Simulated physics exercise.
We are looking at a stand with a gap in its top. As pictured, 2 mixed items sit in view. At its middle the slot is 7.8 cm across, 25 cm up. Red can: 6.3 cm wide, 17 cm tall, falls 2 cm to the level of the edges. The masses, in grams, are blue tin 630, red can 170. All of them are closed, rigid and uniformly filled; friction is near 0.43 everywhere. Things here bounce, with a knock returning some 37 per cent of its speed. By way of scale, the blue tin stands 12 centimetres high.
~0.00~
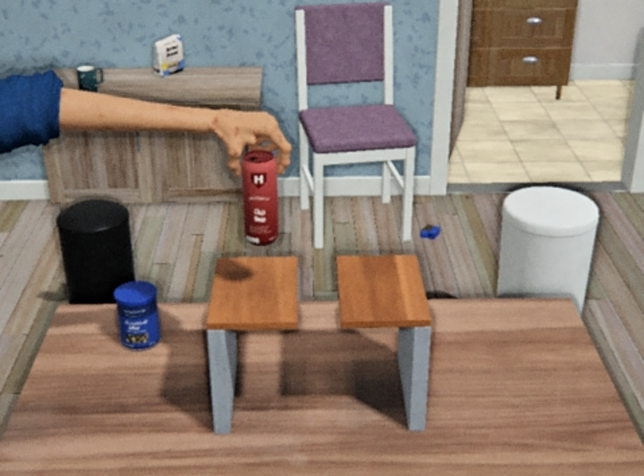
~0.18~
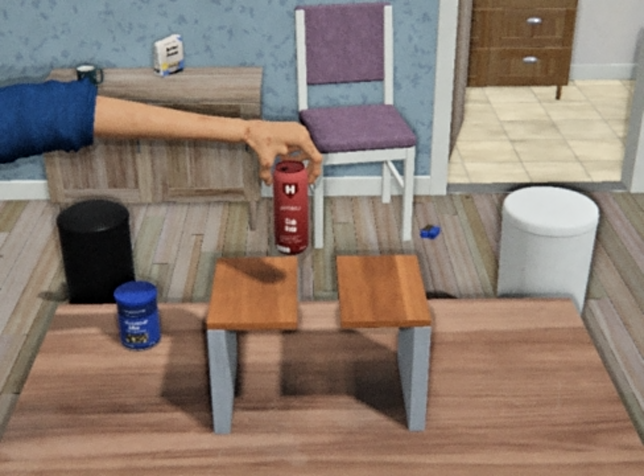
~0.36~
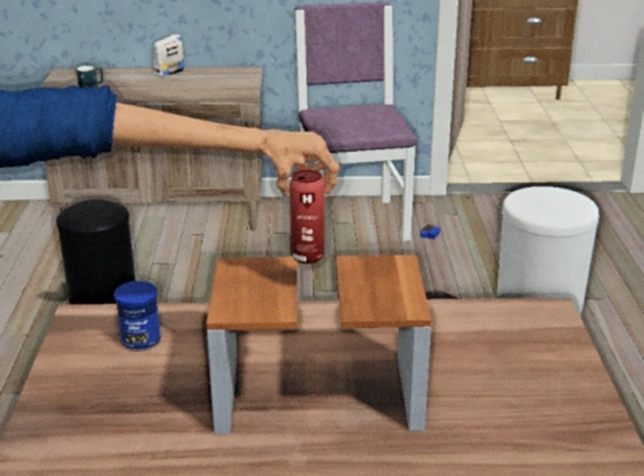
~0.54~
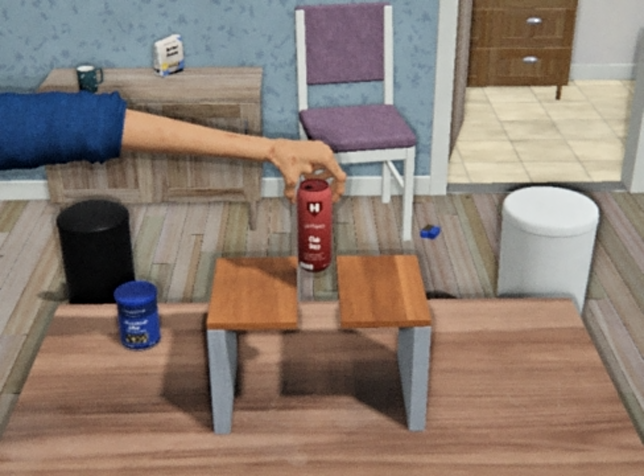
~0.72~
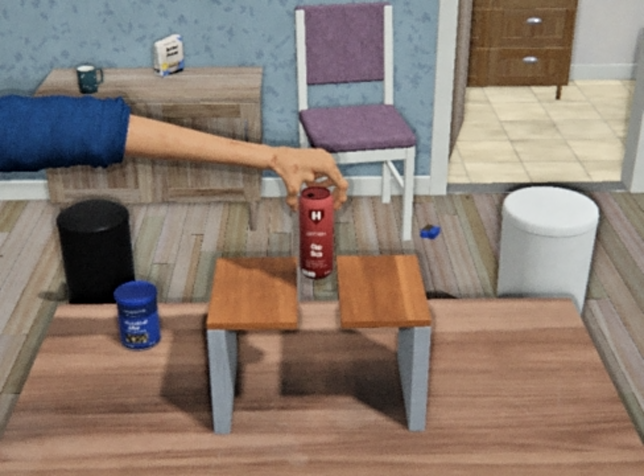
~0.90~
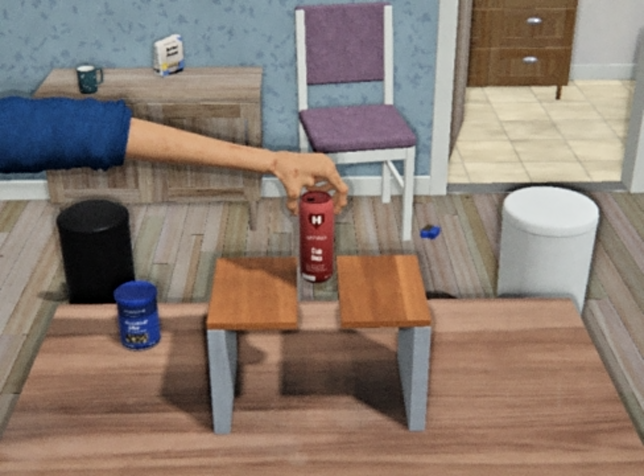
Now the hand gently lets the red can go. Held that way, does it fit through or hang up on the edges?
It ends up below.
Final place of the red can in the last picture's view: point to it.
Roughly (317, 360).
After 1.10 s, red can slid 5 cm near (317, 262).
After 1.20 s, red can slid 20 cm near (317, 329).
After 1.30 s, red can slid 24 cm near (317, 347).
After 1.40 s, red can slid 26 cm near (317, 354).
At rest (1.9 s), not toppled but over 4 cm from the start, red can; blue tin in place, give or take 4 cm. Seen from the same camera at the end, red can near (317, 360). The can goes down the gap.
